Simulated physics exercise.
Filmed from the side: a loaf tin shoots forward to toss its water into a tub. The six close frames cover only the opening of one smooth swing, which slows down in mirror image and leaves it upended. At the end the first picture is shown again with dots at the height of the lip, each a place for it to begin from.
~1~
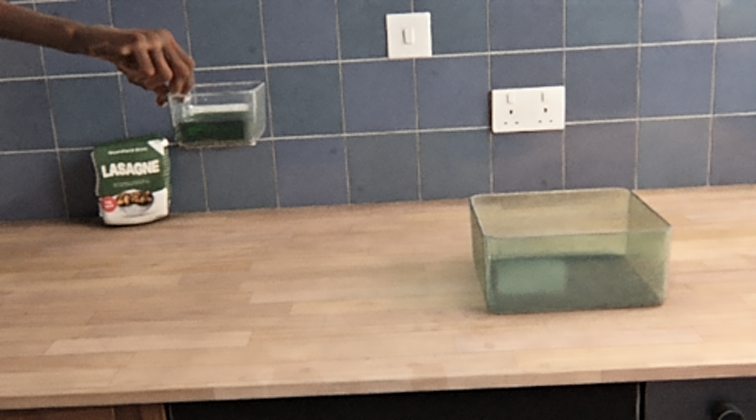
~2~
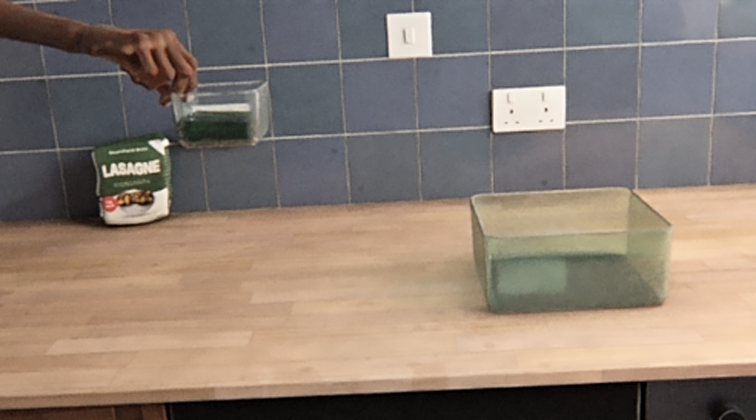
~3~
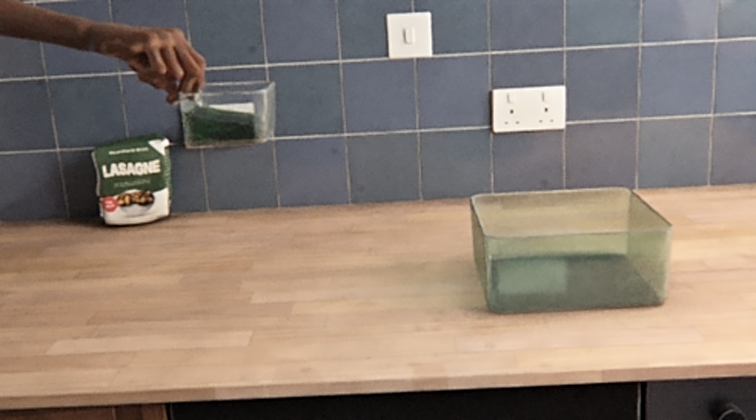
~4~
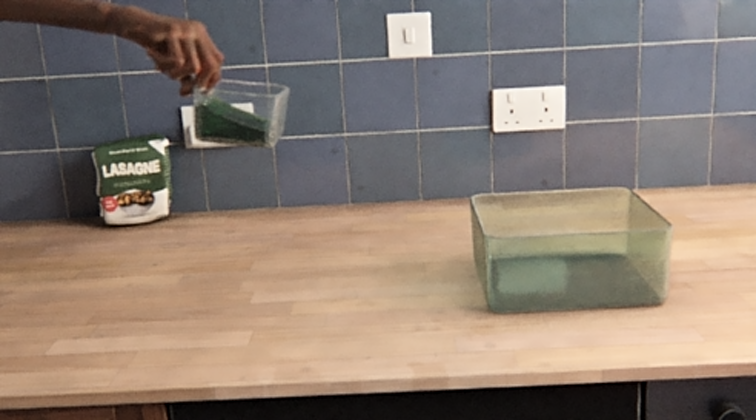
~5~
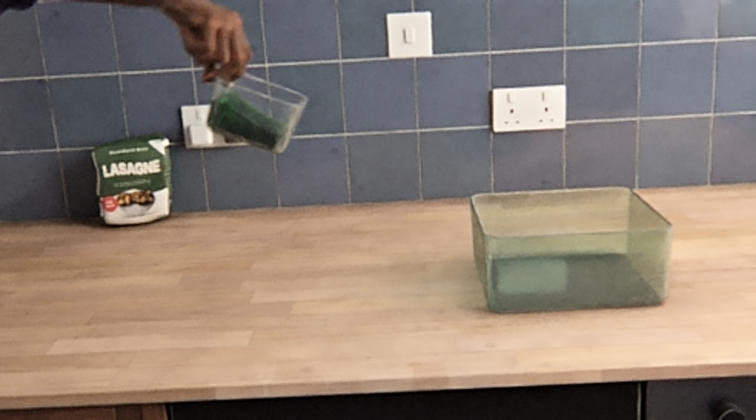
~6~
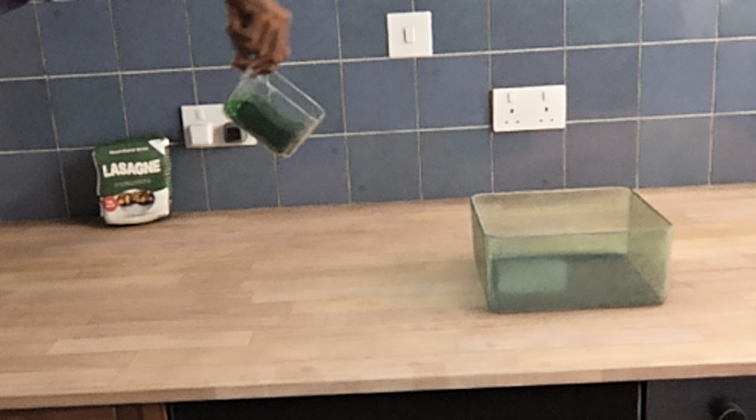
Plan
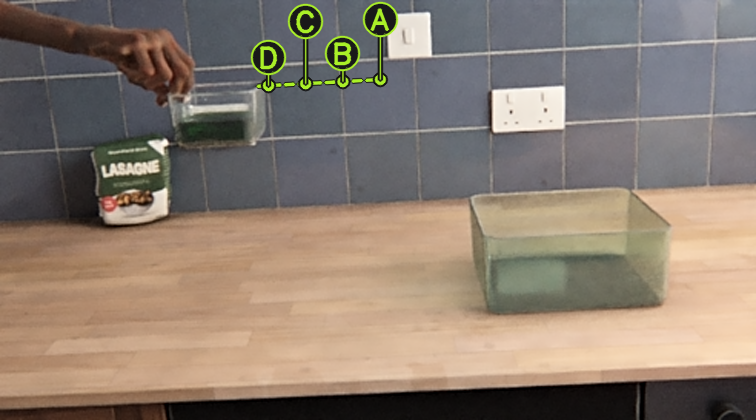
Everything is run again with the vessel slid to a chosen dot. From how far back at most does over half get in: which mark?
Dot C.
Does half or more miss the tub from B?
No.
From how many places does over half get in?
Three.
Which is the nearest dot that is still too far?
That would be D.
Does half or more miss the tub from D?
Yes.
On the marked copy, A at (380, 79); B at (342, 81); C at (305, 83); D at (268, 85).
Choosing A, about 79 % lands in the tub, 3 % falls short and 18 % goes beside or beyond.
Choosing B, about 77 % lands in the tub, 3 % falls short and 20 % goes beside or beyond.
Choosing C, about 84 % lands in the tub, 3 % falls short and 13 % goes beside or beyond.
Choosing D, about 6 % lands in the tub, 90 % falls short and 3 % goes beside or beyond.
